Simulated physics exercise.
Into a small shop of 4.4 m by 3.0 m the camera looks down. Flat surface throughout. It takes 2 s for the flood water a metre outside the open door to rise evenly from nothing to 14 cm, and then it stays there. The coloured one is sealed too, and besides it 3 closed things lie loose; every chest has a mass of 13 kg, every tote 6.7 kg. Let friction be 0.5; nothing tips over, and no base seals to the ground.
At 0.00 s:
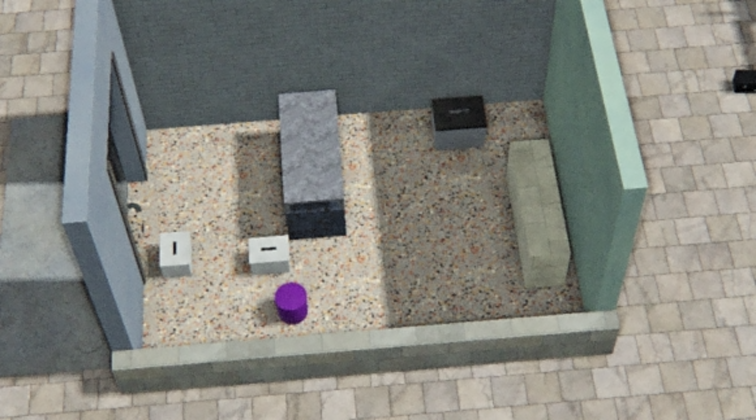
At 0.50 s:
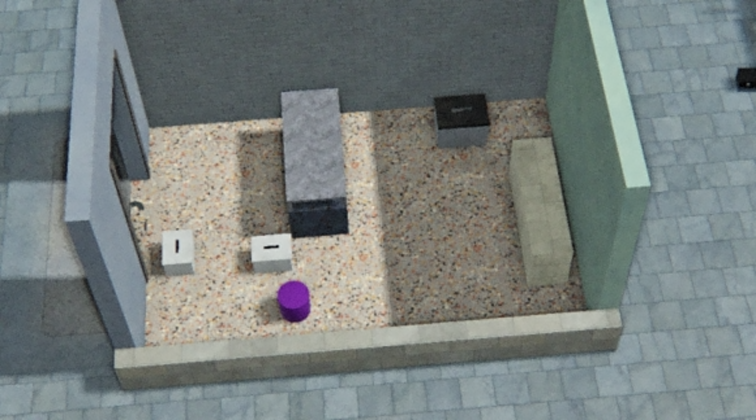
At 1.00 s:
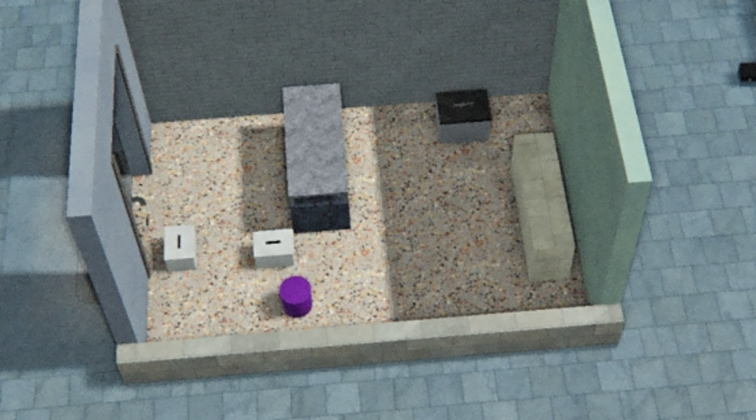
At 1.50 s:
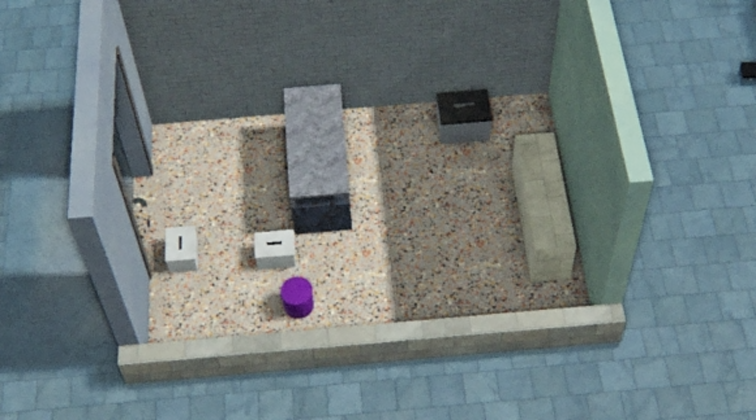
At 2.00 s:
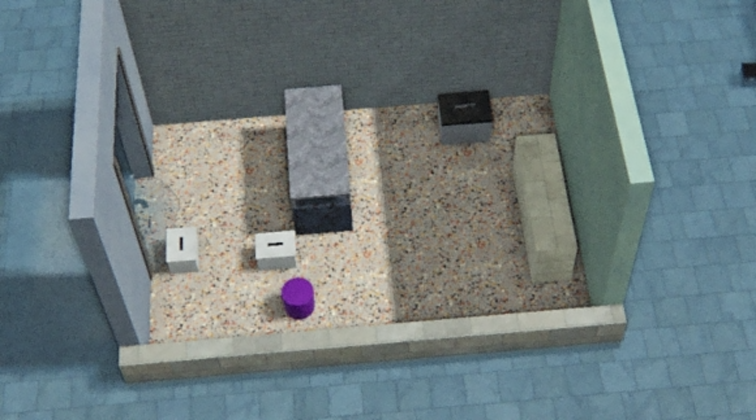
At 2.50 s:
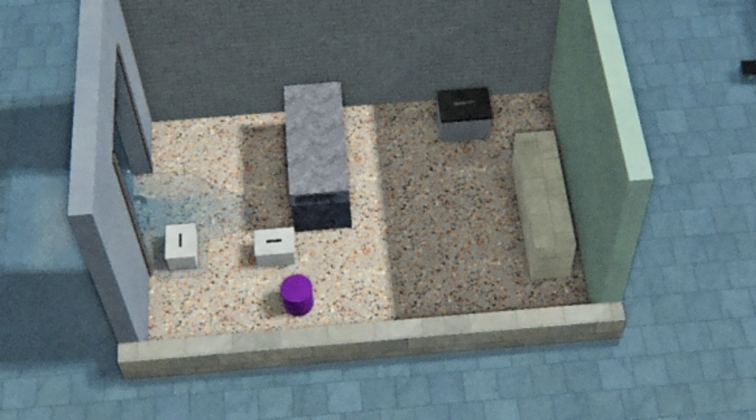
A small walled shop stands still while shallow water spreads in from the left doorway.
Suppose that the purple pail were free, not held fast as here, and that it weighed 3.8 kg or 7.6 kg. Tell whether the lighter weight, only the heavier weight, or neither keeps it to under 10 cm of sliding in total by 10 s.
Answer: Neither weight does.
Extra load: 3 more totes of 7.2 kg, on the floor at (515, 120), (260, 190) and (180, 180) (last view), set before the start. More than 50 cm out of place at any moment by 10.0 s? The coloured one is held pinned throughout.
In that order: Under, over, more.
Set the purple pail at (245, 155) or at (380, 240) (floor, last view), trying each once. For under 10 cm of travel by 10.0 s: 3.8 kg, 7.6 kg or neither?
Note, in order: None OK; both OK.
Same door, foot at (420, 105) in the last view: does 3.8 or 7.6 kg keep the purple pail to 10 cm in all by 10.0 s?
For that position, the bigger mass alone succeeds.
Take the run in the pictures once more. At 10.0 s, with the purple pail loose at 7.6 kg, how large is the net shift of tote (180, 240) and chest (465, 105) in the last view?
In that order: 80 cm, 0 cm.
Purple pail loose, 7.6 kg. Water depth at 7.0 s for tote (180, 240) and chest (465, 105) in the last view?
First roughly 4 cm, second roughly 1 cm.
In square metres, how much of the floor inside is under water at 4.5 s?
Around 5.0 m2 of it.
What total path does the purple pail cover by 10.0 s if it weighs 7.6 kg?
It covers some 50 cm altogether.
After 3.5 s the purple pail would be 0 cm from its start with 3.8 kg and 0 cm from its start with 7.6 kg; 0 cm of water round it then.
After 4.5 s the purple pail would be 12 cm from its start with 3.8 kg and 2 cm from its start with 7.6 kg; 2 cm of water round it then.
After 7.0 s the purple pail would be 94 cm from its start with 3.8 kg and 3 cm from its start with 7.6 kg; 5 cm of water round it then.
After 10.0 s the purple pail would be 243 cm from its start with 3.8 kg and 47 cm from its start with 7.6 kg; 9 cm of water round it then.
